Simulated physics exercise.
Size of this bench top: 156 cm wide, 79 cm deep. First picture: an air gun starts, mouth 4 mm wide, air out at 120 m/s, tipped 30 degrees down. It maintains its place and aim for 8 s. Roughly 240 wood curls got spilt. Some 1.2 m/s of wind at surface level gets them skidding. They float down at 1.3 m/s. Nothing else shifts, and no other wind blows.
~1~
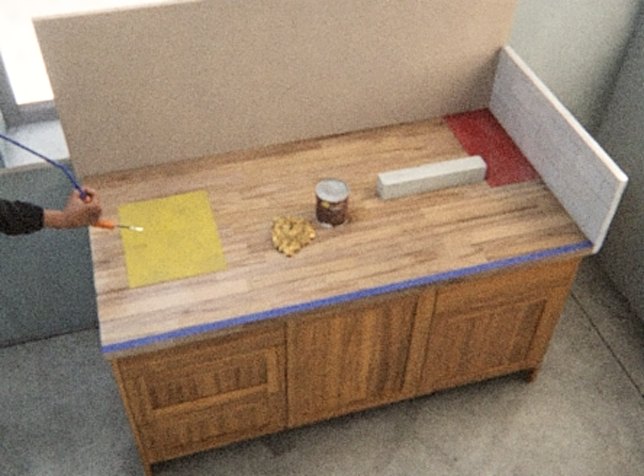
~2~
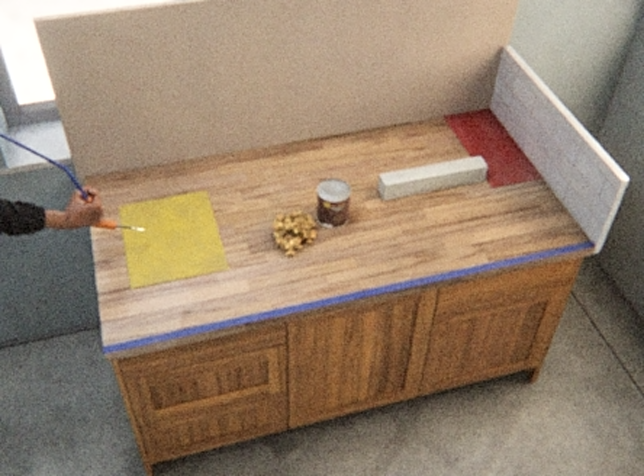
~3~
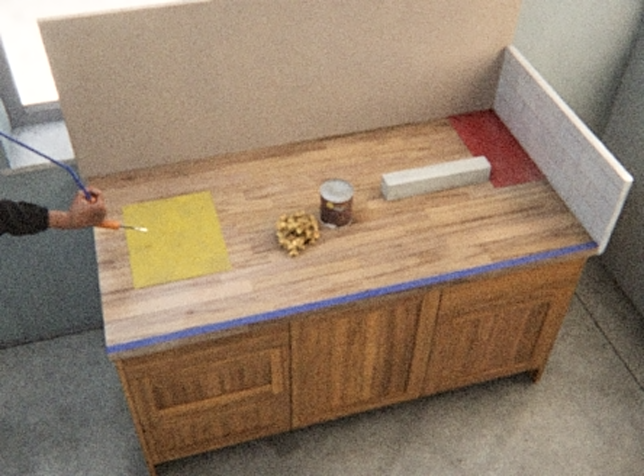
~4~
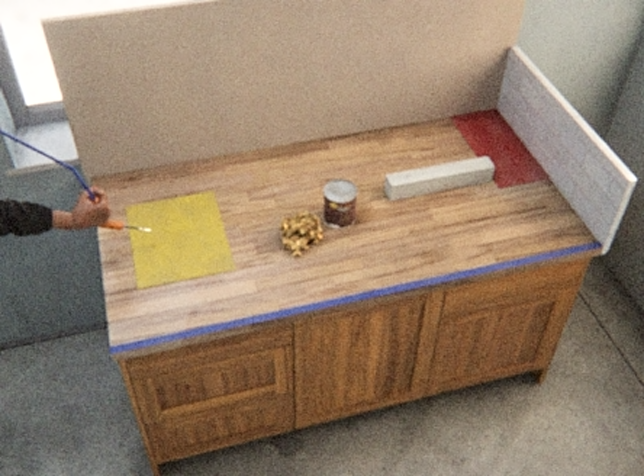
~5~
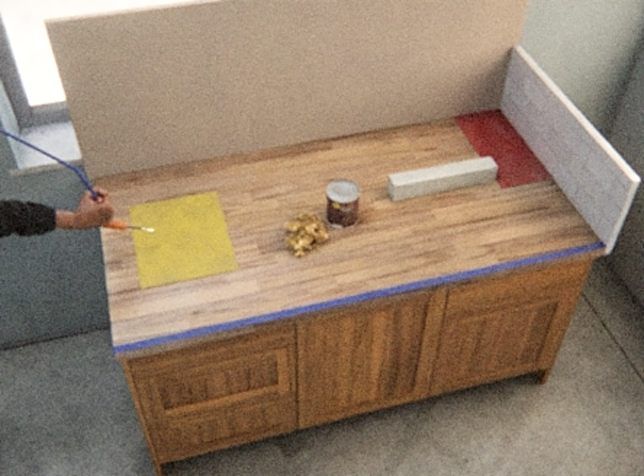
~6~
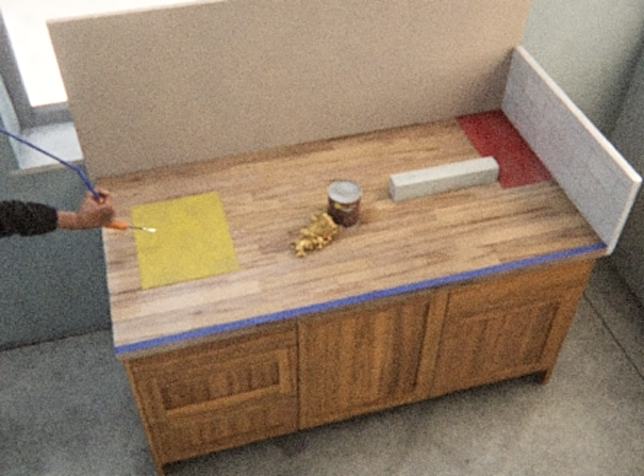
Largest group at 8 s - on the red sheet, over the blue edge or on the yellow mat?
Blue one.
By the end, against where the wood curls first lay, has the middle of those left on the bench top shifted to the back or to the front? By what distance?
Net drift is to the fore by close to 15 cm.
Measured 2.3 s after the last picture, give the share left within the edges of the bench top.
Estimate: Near 80 percent.
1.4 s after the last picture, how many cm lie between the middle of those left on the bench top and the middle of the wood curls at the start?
Around 70 cm from the start.
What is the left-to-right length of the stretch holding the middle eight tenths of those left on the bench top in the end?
Looks like some 10 cm to me.
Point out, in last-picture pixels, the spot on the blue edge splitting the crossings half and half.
The middle of the crossings lies near (518, 267) in the last picture.
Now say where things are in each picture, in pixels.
In the first picture, the middle of the wood curls is near (292, 234), none has stirred yet and the mouth of the air gun is at (143, 230).
In the second picture, the middle of the wood curls is near (293, 227), none has stirred yet, the red sheet is centred on (491, 146), the blue edge is centred on (368, 296) and the yellow mat is centred on (172, 237).
In the third picture, the middle of the wood curls is near (296, 227), none has stirred yet, the top of a tin is at (337, 190) and the top of a plank is at (437, 170).
In the fourth picture, the middle of the wood curls is near (300, 227) and none has stirred yet.
In the fifth picture, the middle of the wood curls is near (308, 233), the farthest in sight from the air gun is at (324, 236) and about 15 % have left their places.
In the sixth picture, the middle of the wood curls is near (320, 236), the farthest in sight from the air gun is at (339, 230) and about 65 % have left their places.
Then, 1.4 s after the last picture the count stands so, 3 % are on the red sheet, 16 % over the blue edge and 0 % on the yellow mat; the middle of those still in play is near (517, 221).
Then, 2.3 s after the last picture the count stands so, 3 % are on the red sheet, 22 % over the blue edge and 0 % on the yellow mat; the middle of those still in play is near (544, 218).
Then, 4.2 s after the last picture the count stands so, 3 % are on the red sheet, 25 % over the blue edge and 0 % on the yellow mat; the middle of those still in play is near (554, 217).
Then, 7.8 s after the last picture, at the end, 3 % are on the red sheet, 26 % over the blue edge and 0 % on the yellow mat; the middle of those still in play is near (554, 217).
